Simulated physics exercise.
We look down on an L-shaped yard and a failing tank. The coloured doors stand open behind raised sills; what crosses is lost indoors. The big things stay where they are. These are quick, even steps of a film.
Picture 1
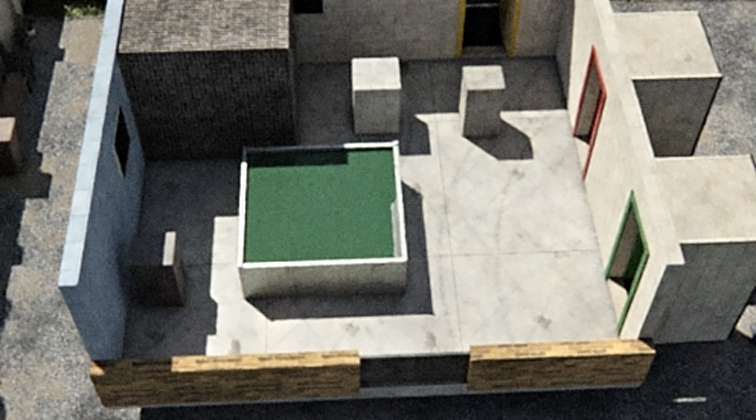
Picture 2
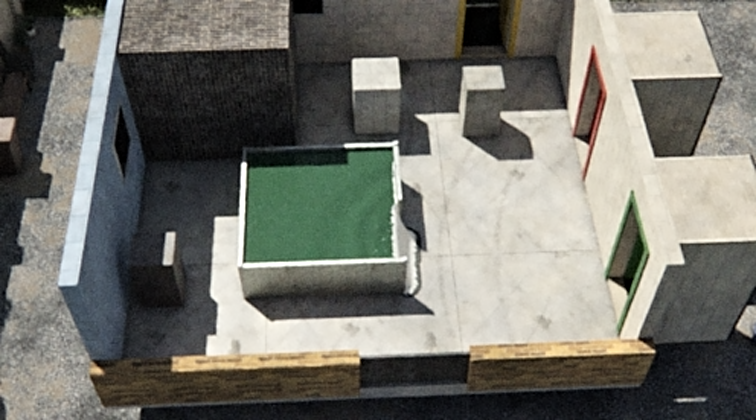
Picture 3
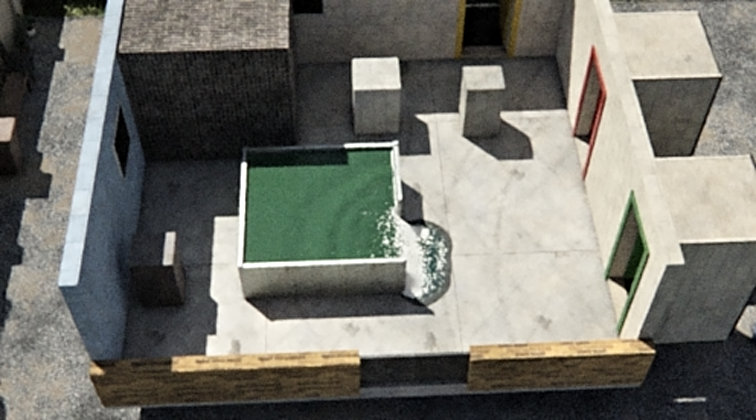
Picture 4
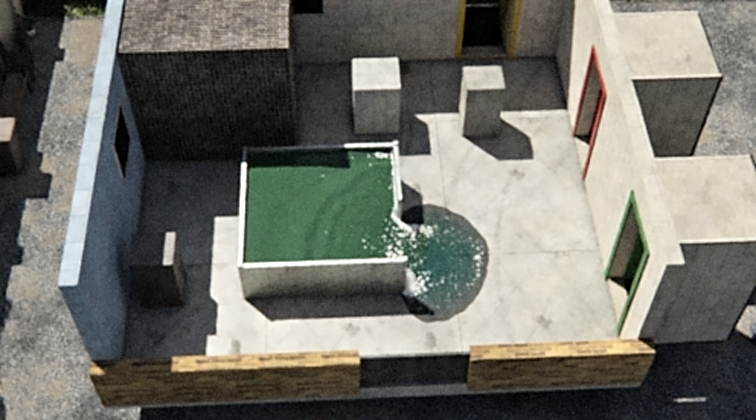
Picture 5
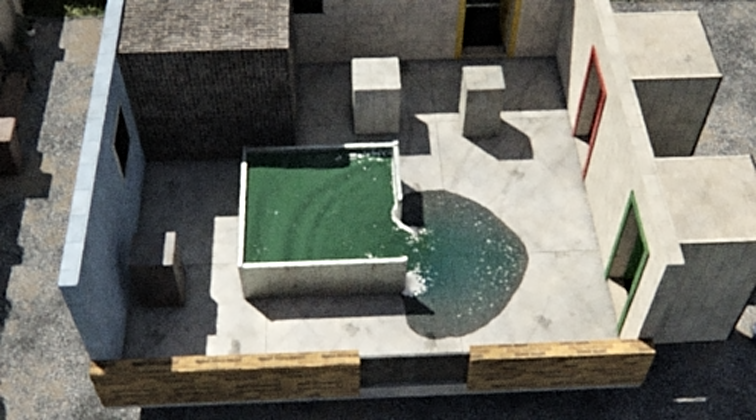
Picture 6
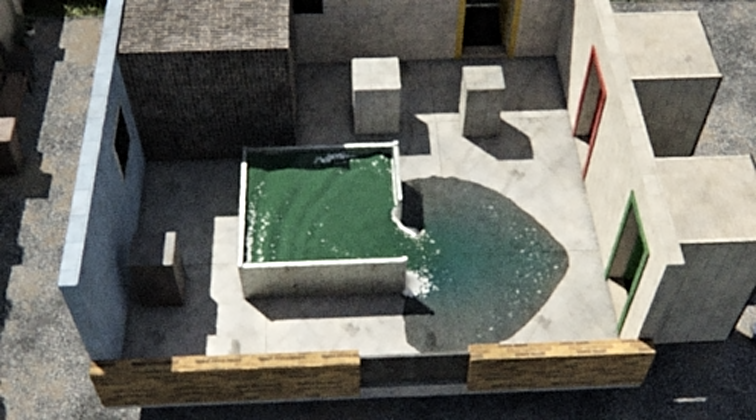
The clip shows a walled yard from above, where still green water sits in a raised square tank, then pours through a gap in its right side and spreads across the pale floor in a widening pool toward the right.
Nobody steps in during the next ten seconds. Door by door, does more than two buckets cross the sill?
The red door floods; the yellow door floods; the green door floods.
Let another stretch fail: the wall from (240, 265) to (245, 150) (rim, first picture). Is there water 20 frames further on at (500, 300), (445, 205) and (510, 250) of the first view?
As listed: No water, no water, clear.
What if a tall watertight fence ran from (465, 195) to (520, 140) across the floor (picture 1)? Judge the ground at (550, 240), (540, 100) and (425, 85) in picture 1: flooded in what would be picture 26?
In turn: Awash, under water, dry.
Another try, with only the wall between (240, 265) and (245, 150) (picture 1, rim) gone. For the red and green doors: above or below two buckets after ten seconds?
My reading: Red floods; green lets more in.
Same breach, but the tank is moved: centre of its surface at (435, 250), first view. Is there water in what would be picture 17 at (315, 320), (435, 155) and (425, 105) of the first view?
As listed: Free of water, dry, no water.
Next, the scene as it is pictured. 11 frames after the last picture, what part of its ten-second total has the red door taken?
I make it 10 per cent.
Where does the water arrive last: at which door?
I say the yellow door.
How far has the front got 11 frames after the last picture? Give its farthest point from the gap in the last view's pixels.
I would point to (563, 106).
A moment on, water covers 30 % of the floor; the red door not reached, the yellow door not reached, the green door over two buckets in.
Next, water covers 35 % of the floor; the red door under two buckets in, the yellow door not reached, the green door far over two buckets in.
Then, water covers 45 % of the floor; the red door over two buckets in, the yellow door wet at the sill, nothing in, the green door far over two buckets in.
Later, water covers 70 % of the floor; the red door far over two buckets in, the yellow door over two buckets in, the green door far over two buckets in.
In the end, water covers 95 % of the floor; the red door far over two buckets in, the yellow door far over two buckets in, the green door far over two buckets in.
